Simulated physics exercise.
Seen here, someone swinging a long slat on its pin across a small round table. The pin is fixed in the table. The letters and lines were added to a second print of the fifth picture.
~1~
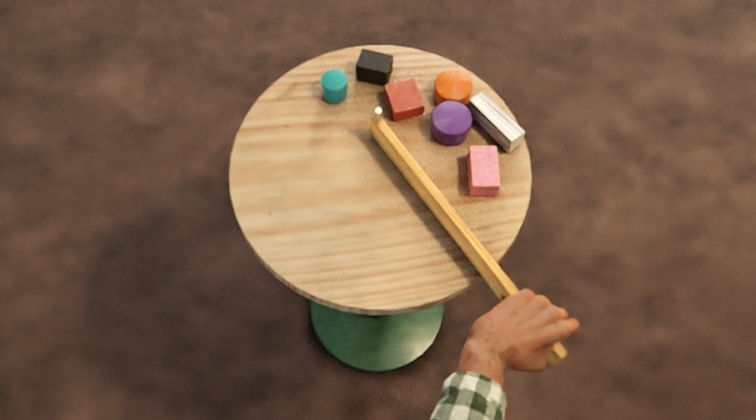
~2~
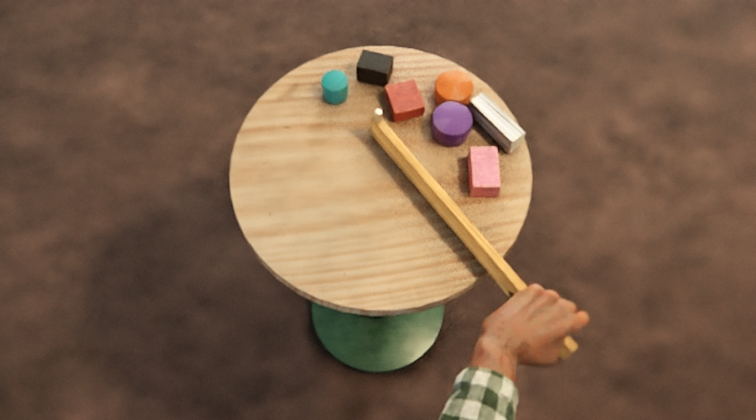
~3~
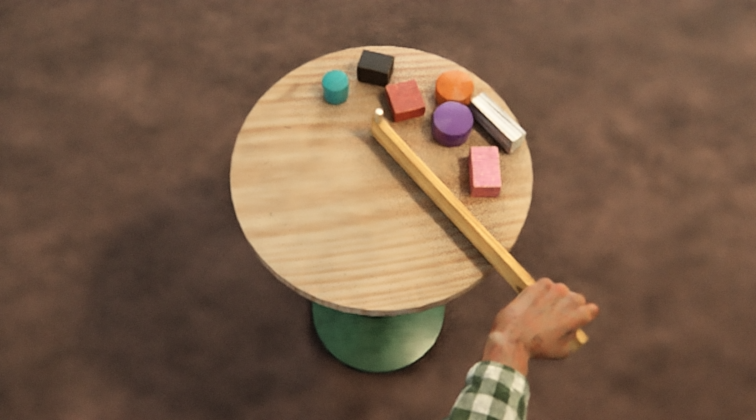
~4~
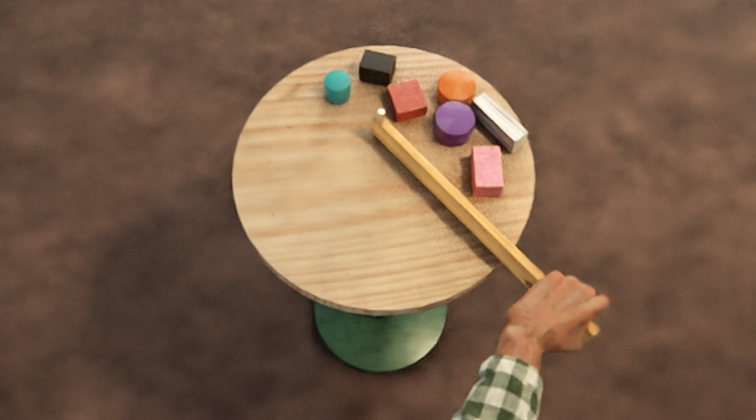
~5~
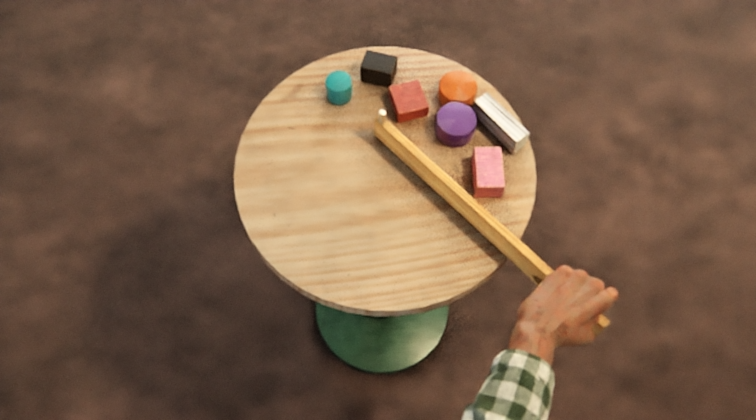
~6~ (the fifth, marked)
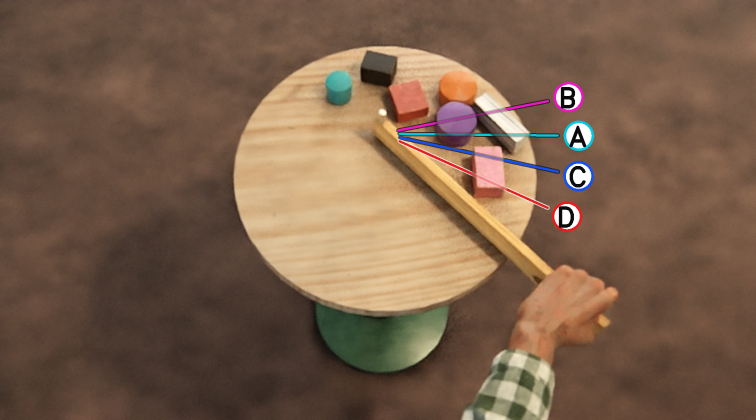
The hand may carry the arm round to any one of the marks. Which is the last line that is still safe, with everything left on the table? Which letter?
C.
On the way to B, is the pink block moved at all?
Yes.
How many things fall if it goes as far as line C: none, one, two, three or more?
In all, none.
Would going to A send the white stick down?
Yes.
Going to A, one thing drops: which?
It is the white stick.
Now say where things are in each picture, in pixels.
In the first frame, red block (404, 100); pink block (483, 171); orange tin (453, 90).
In the second frame, arm (439, 191); purple tin (451, 124).
In the third frame, arm (442, 189); white stick (497, 123).
In the fourth frame, arm (448, 186); red block (407, 100).
In the fifth frame, arm (452, 184); orange tin (457, 91); purple tin (455, 125); black block (379, 69).
On the marked copy, A at (479, 135); B at (474, 116); C at (478, 154); D at (472, 174).
Taking C. A third of the way, arm (466, 169); pink block (493, 164); white stick (500, 123).
Two thirds of the way, arm (476, 151); white stick (506, 114); pink block (504, 144).
When it is over, arm (479, 141); white stick (510, 107); pink block (509, 135); nothing has fallen.
As for the rest, A drops the white stick; B drops the white stick and pink block; D is safe but short.
